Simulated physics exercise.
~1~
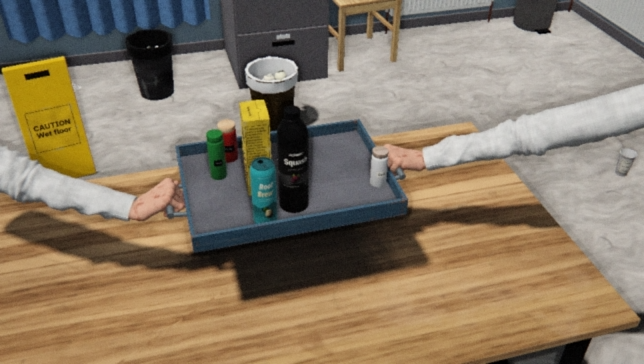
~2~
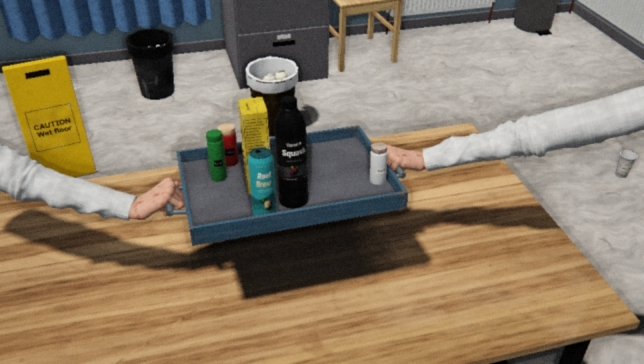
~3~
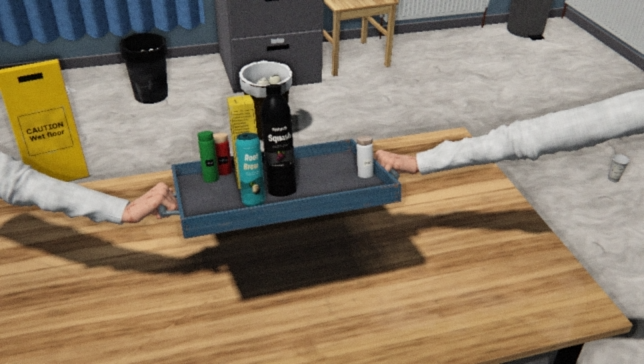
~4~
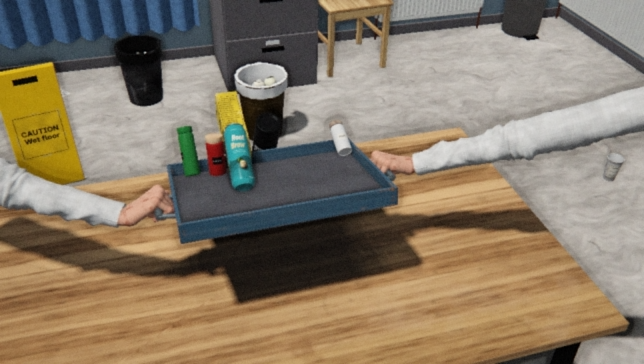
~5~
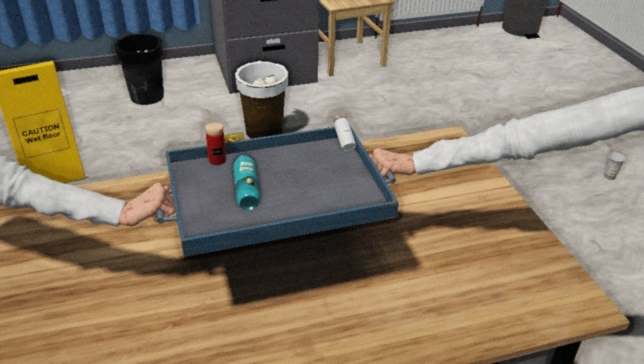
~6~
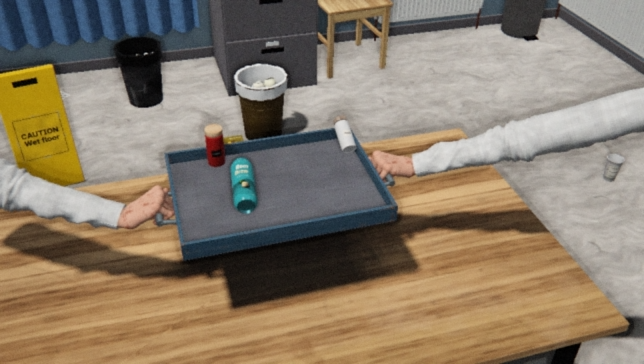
Two hands in white sleeves hold a blue-rimmed grey tray above a wooden table, seen from above in a room with a yellow caution sign and bins behind. On it stand a tall black bottle, a yellow carton and a turquoise can, with green and red shakers to the left and a white shaker at right. The hands tip the far edge down, and the black bottle topples off it. The carton and green shaker follow while the turquoise can and white shaker fall over. The tray levels out, with the can lying down, the white shaker slumped at the far rim and the red shaker upright.
